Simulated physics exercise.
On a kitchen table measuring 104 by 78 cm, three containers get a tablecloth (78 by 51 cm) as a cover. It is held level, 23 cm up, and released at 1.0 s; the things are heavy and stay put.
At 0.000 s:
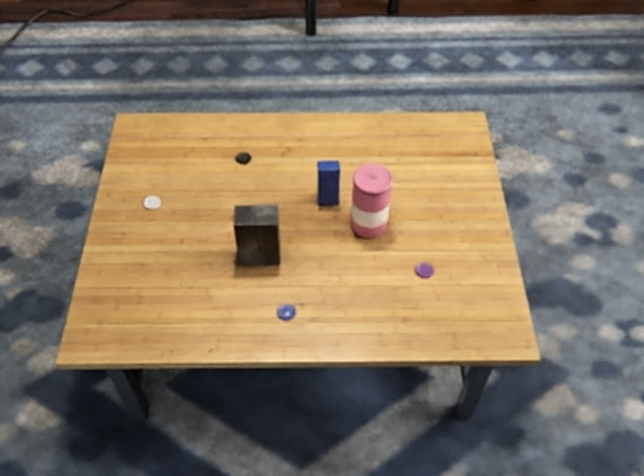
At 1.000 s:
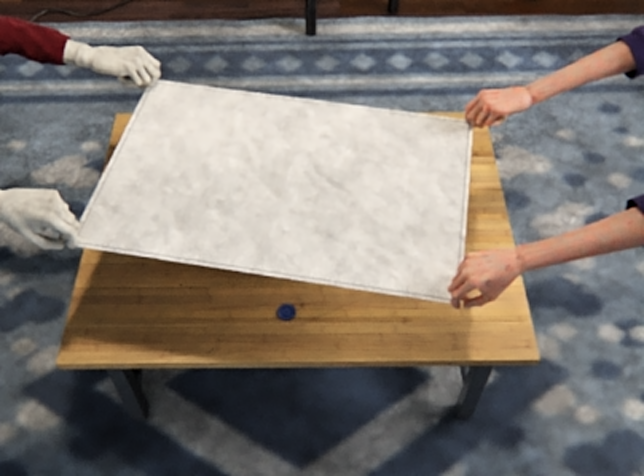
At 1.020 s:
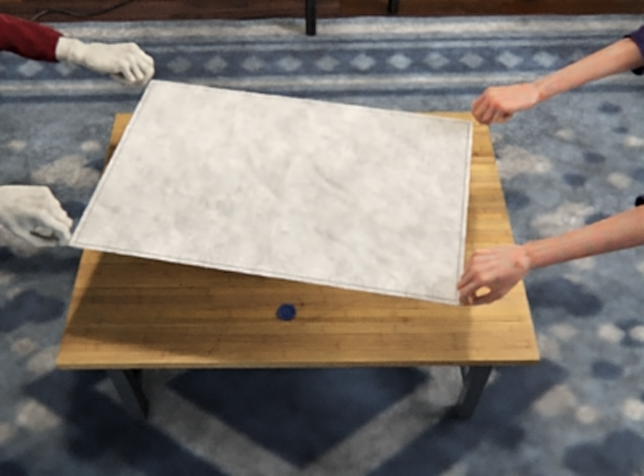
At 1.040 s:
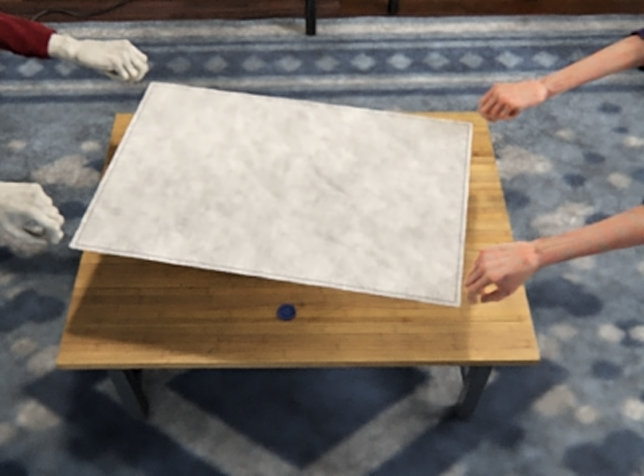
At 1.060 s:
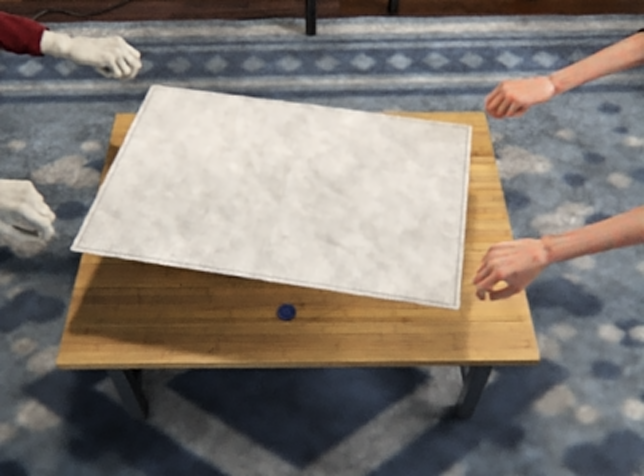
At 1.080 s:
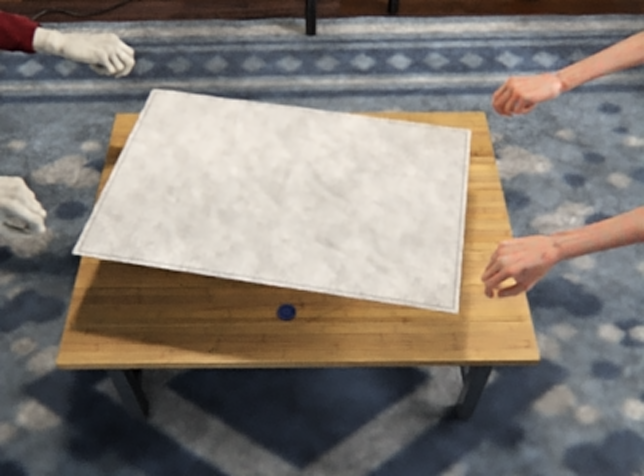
Over a wooden table with three containers, four hands release a pale tablecloth, which sinks slightly.
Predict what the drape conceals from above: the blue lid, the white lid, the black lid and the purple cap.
The blue lid remains in the open, the white lid remains in the open, the black lid stays uncovered, the purple cap ends under the cloth.
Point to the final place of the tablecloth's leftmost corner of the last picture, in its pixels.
Around (132, 302).
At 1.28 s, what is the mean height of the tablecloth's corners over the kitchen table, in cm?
About 0 cm.
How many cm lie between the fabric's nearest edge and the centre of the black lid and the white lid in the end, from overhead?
Roughly 3 cm, 3 cm.
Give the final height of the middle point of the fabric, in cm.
Some 18 cm up.
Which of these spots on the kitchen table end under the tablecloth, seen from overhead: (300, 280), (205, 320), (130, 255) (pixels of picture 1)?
The first vanishes under it; the second remains in the open; the third remains in the open.
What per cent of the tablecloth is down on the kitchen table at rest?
Some 30 per cent.
At 1.3 s, 30 % of it is down, spanning 72 by 54 cm, above purple cap.
At 1.5 s, 30 % of it is down, spanning 72 by 51 cm, above purple cap.
At 1.7 s, 30 % of it is down, spanning 72 by 51 cm, above purple cap.
At 1.9 s, 30 % of it is down, spanning 72 by 51 cm, above purple cap.
At 2.7 s, 30 % of it is down, spanning 72 by 51 cm, above purple cap.
